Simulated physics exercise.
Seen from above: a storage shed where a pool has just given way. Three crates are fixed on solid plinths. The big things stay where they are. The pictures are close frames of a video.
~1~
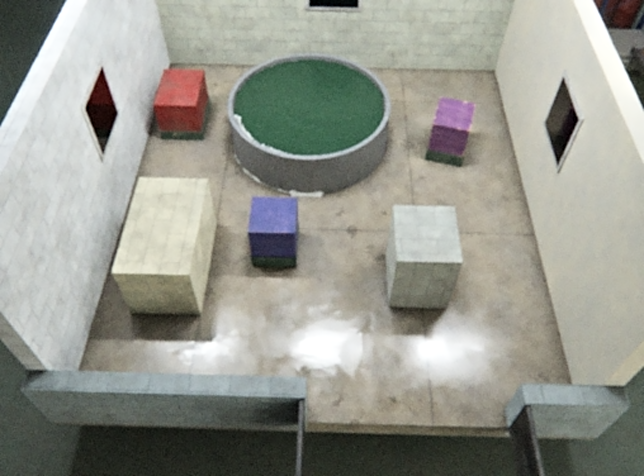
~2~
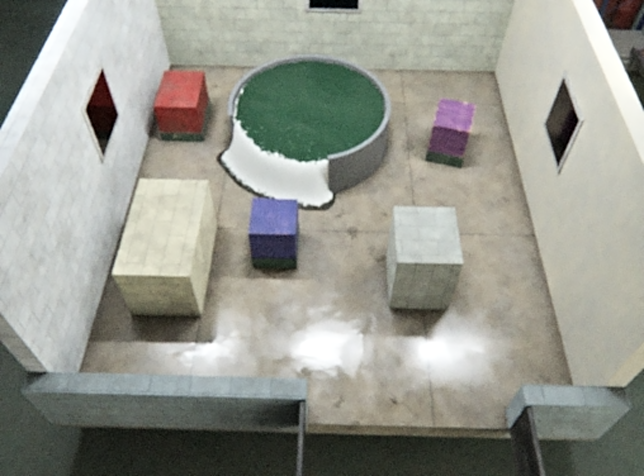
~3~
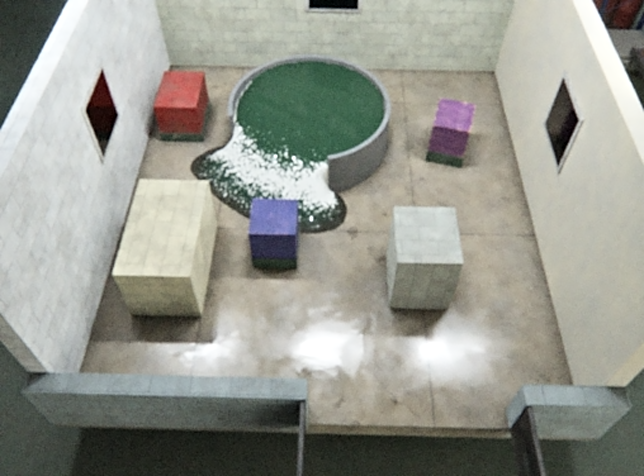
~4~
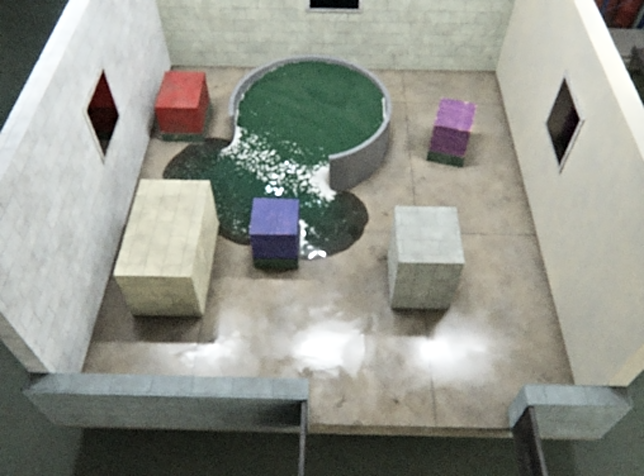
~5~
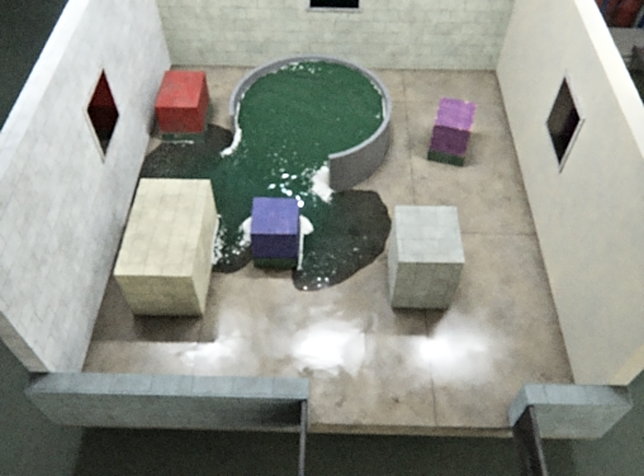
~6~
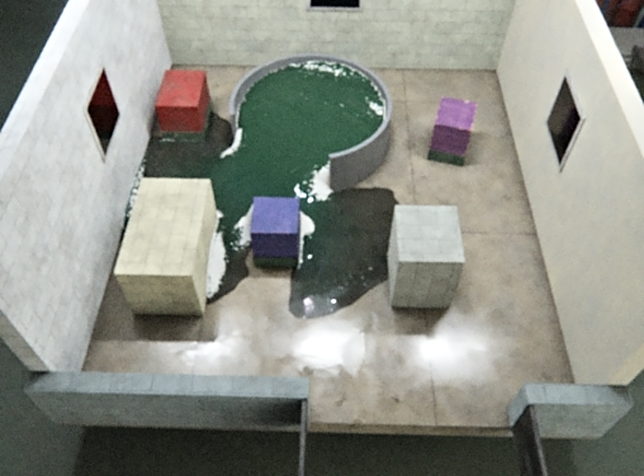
A round grey-walled pool of green water stands toward the back of a pale-walled storage shed, seen from above by a still camera. A red block sits at left, a purple one at right, with cream, blue and grey blocks nearer the front. White, foaming water bursts from the pool's front left, then spreads green and dark across the brown floor, around the blue block and past the cream and grey ones.
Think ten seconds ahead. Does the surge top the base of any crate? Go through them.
One by one: The purple crate stays dry; the red crate gets wet; the blue crate gets wet.
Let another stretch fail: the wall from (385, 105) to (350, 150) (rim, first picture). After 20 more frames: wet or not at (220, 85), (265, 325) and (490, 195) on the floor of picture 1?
In turn: Free of water, awash, flooded.
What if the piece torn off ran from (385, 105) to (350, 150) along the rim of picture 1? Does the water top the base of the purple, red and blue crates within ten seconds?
Then: Purple crate is topped; red crate stays dry; blue crate is safe.
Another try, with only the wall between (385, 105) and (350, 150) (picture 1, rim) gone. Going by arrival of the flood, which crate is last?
The red-painted one.
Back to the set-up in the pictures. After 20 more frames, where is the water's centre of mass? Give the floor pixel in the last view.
At about (254, 208).
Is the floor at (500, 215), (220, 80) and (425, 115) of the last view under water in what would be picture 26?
In that order: Covered, covered, clear.
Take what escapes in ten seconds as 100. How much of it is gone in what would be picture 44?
Some 70 per cent.
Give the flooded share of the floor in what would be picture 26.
Close to 65 %.
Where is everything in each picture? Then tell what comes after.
In the first frame, still water in the round pool at (309, 106).
In the second frame, water pours out at (268, 176) and has run to (331, 198).
In the third frame, water pours out at (268, 177) and has run to (335, 222).
In the fourth frame, water pours out at (269, 178) and has run to (352, 238).
In the fifth frame, water pours out at (270, 178) and has run to a hidden place.
In the sixth frame, the front is at (335, 306), out from the gap at (270, 177).
A moment on, water covers 35 % of the floor; the purple crate not reached, the red crate water round its plinth, the blue crate water round its plinth.
Next, water covers 50 % of the floor; the purple crate not reached, the red crate water round its plinth, the blue crate water round its plinth.
Then, water covers 65 % of the floor; the purple crate water round its plinth, the red crate water round its plinth, the blue crate water round its plinth.
Later, water covers 90 % of the floor; the purple crate water round its plinth, the red crate water round its plinth, the blue crate water round its plinth.
In the end, water covers 100 % of the floor; the purple crate stayed above the water, the red crate was topped, the blue crate was topped.
